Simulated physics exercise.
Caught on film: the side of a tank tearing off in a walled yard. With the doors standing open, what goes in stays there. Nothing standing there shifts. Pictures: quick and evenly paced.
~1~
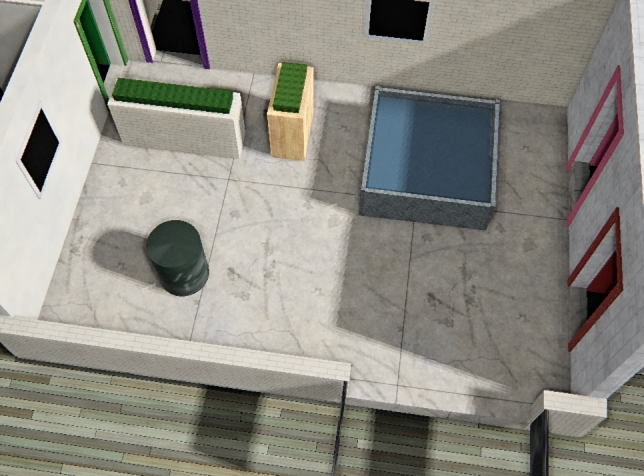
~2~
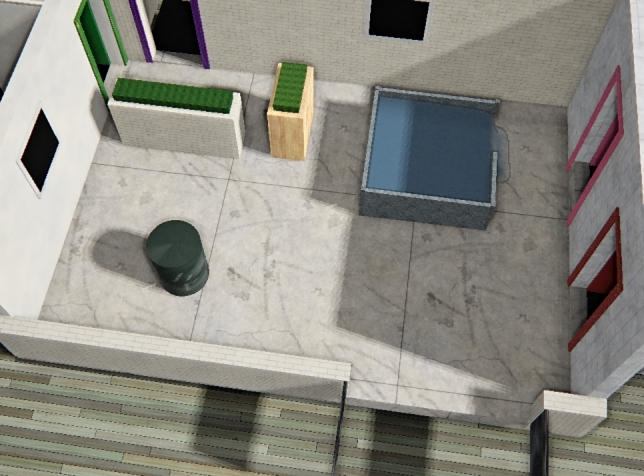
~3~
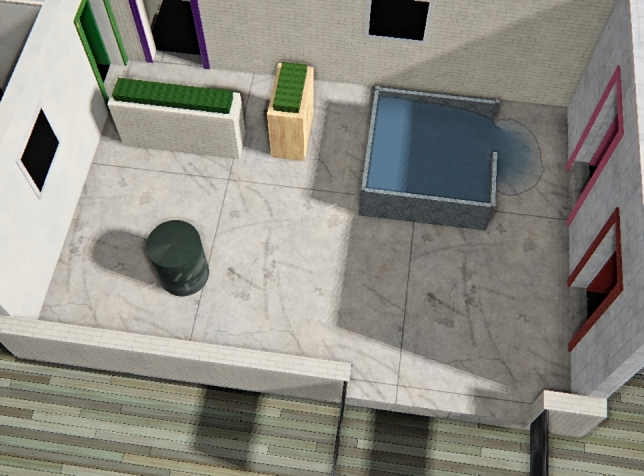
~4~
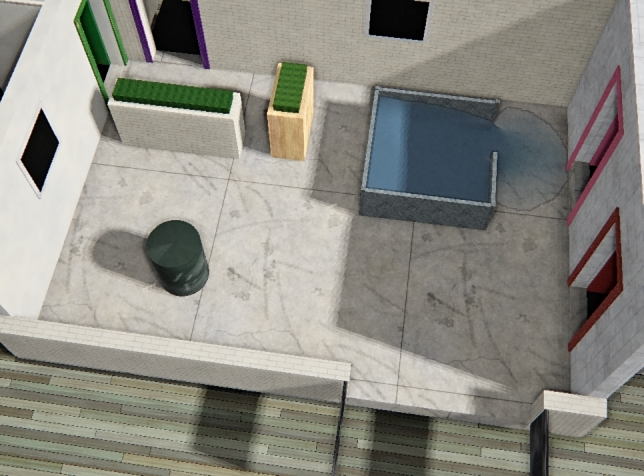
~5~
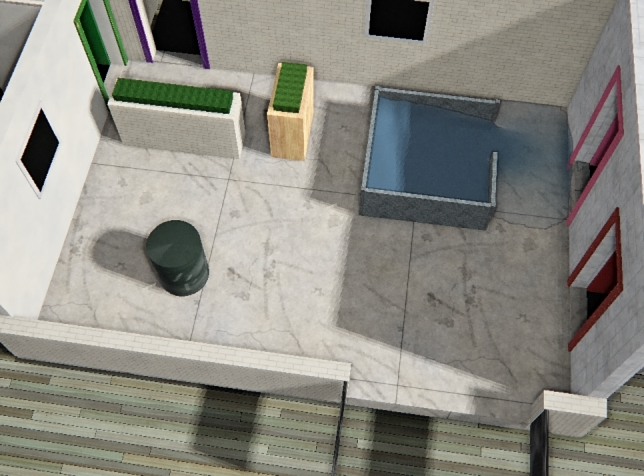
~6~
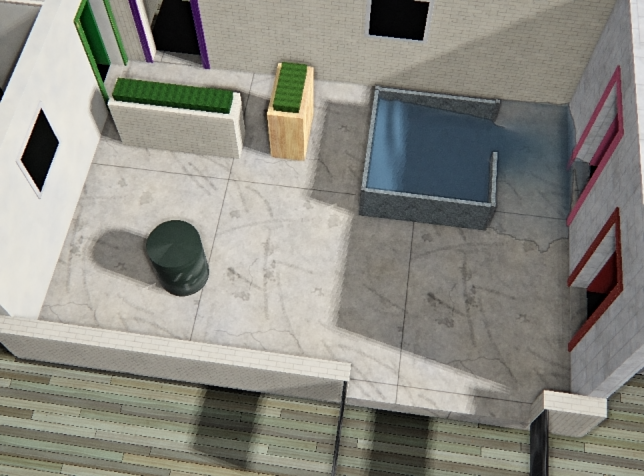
In a walled yard with planters and a dark green cylinder, part of the right side of an open water tank gives way, and water pours through the gap, spreading over the stone floor to the right-hand wall.
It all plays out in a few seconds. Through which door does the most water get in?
The green door.
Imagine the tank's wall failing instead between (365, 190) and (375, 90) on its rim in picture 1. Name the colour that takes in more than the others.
The green one.
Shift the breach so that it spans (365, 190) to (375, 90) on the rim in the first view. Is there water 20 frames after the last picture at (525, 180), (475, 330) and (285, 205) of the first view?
Taking them in the order you gave, I'd call them spared, spared and sodden.
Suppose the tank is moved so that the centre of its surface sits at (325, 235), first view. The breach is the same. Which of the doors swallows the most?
I'd say the red one takes the most.
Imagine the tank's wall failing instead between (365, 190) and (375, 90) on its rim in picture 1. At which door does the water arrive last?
The red one.
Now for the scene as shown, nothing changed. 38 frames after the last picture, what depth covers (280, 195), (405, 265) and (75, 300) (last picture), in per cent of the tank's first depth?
0, 2 and 0 per cent, roughly.
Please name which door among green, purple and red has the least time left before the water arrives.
The one in red.
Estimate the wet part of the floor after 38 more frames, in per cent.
Share estimate: About 60 per cent.
A moment on, water covers 10 % of the floor; purple door not reached, green door not reached, red door wet at the sill, nothing in, pink door a trickle in.
Next, water covers 25 % of the floor; purple door not reached, green door not reached, red door wet at the sill, nothing in, pink door a trickle in.
Then, water covers 45 % of the floor; purple door wet at the sill, nothing in, green door not reached, red door wet at the sill, nothing in, pink door a trickle in.
Later, water covers 60 % of the floor; purple door wet at the sill, nothing in, green door a lot in, red door a trickle in, pink door a trickle in.
In the end, water covers 80 % of the floor; purple door a trickle in, green door a lot in, red door a trickle in, pink door a trickle in; the green door has let in the most.
